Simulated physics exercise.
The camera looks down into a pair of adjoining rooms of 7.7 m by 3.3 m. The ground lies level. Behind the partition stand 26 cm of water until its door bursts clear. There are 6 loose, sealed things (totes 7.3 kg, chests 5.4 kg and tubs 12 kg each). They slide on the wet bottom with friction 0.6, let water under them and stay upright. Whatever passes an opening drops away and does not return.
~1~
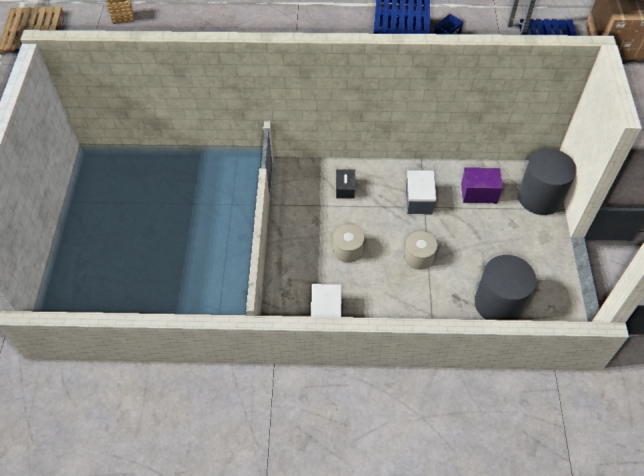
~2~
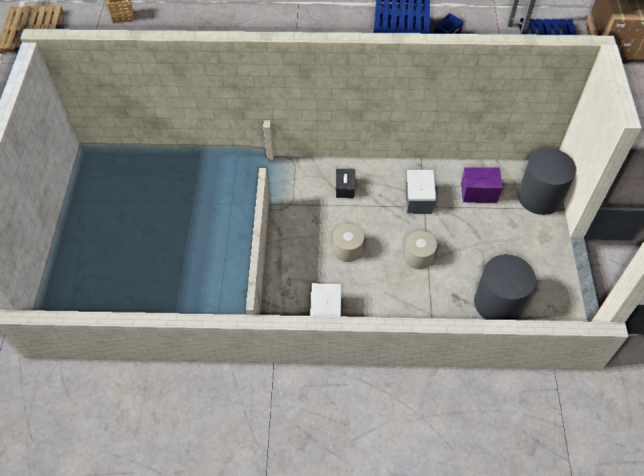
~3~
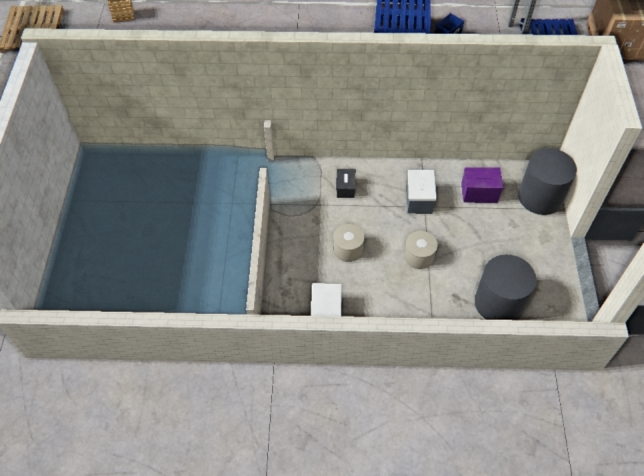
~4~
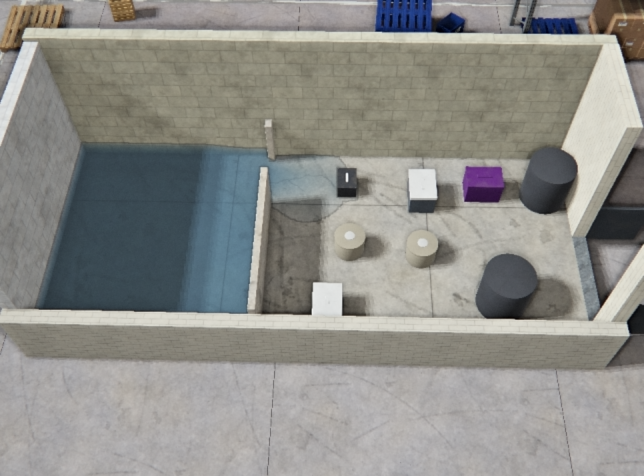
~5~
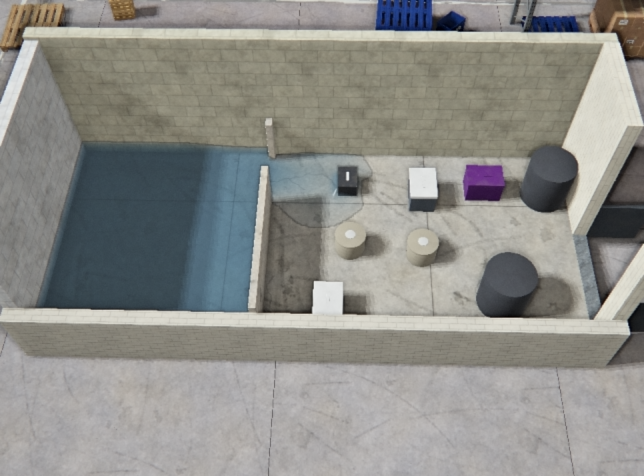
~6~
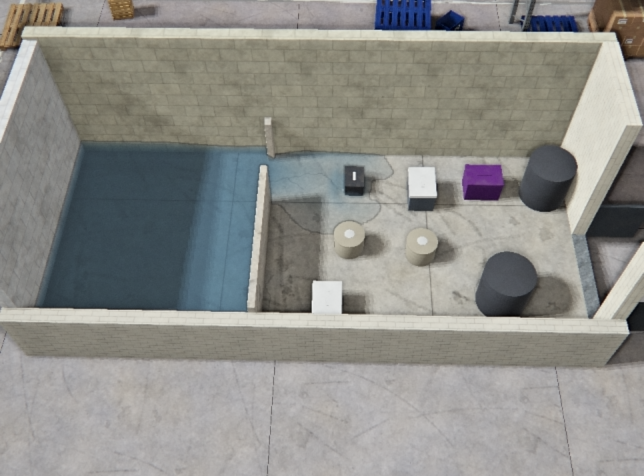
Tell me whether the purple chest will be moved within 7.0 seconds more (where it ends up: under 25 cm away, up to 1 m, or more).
The purple chest travels far.
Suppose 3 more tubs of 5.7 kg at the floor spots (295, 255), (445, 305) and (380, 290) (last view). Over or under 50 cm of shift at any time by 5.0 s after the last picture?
In that order: Less, short of it, under.
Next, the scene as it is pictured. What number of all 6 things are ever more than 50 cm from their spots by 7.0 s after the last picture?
That makes 3.
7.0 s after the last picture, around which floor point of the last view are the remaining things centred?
Near (419, 280).
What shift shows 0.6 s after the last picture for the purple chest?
About 0 cm.
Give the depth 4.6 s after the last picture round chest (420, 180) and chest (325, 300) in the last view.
About 4 and 1 cm.
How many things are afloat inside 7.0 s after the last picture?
1 of them.
Then, 0.6 s after the last picture the purple chest is near (484, 175), 0.0 m from its start, aground; 0 of 6 are out; 0 afloat.
Then, 2.6 s after the last picture the purple chest is near (520, 200), 0.7 m from its start, afloat; 0 of 6 are out; 2 afloat.
Then, 4.6 s after the last picture the purple chest has gone out; 1 of 6 are out; 2 afloat.
Then, 7.0 s after the last picture the purple chest has gone out; 2 of 6 are out; 1 afloat.
